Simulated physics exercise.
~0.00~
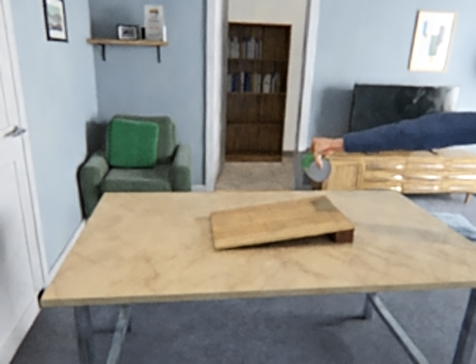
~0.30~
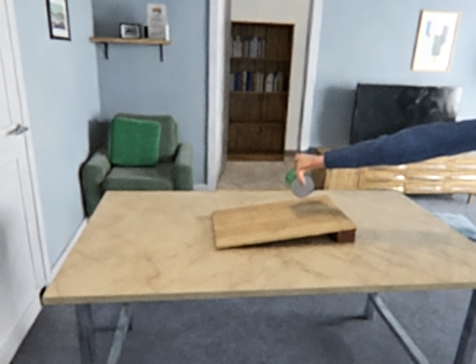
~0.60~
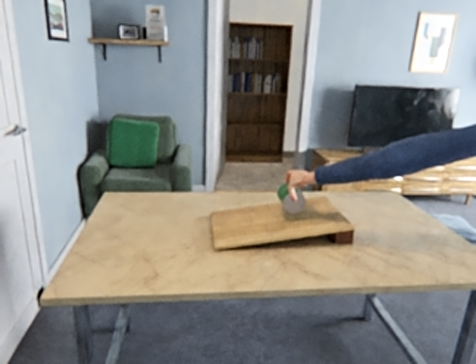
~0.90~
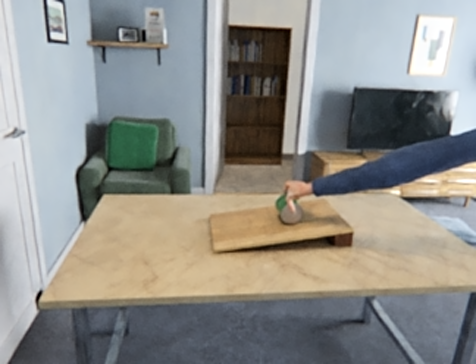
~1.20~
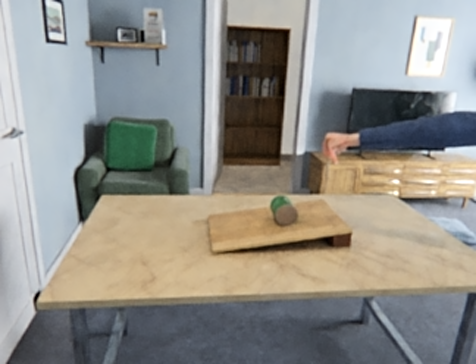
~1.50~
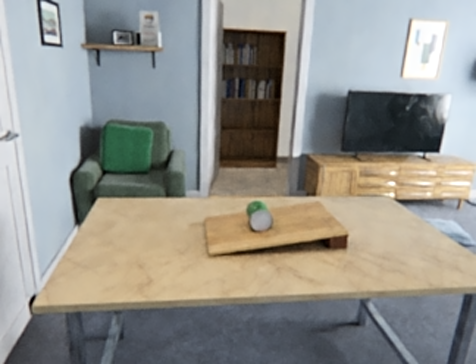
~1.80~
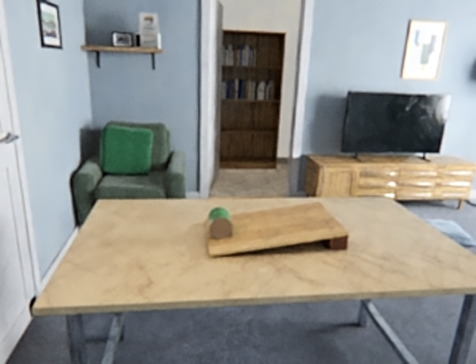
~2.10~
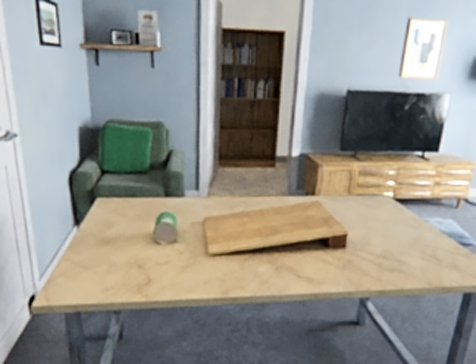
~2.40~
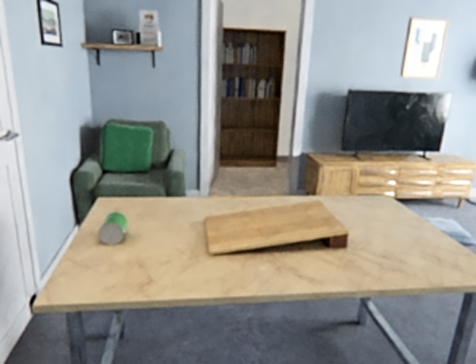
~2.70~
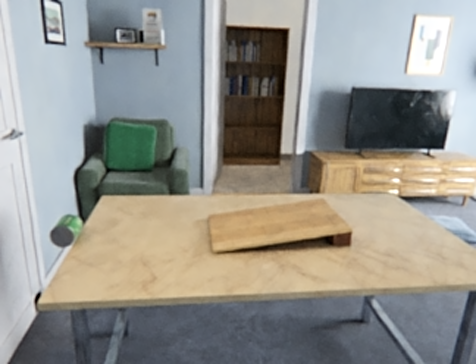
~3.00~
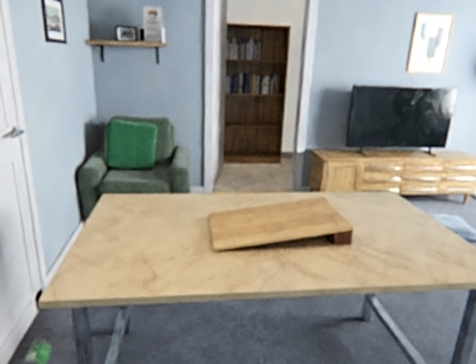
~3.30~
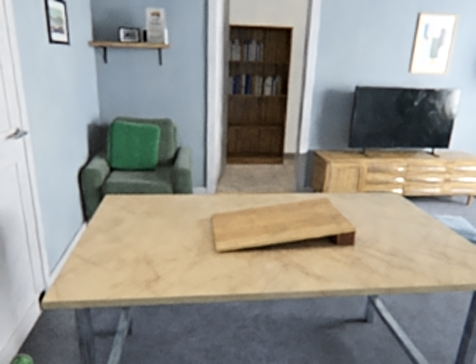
A green tin released by a hand rolls left down a sloping board and off the table.
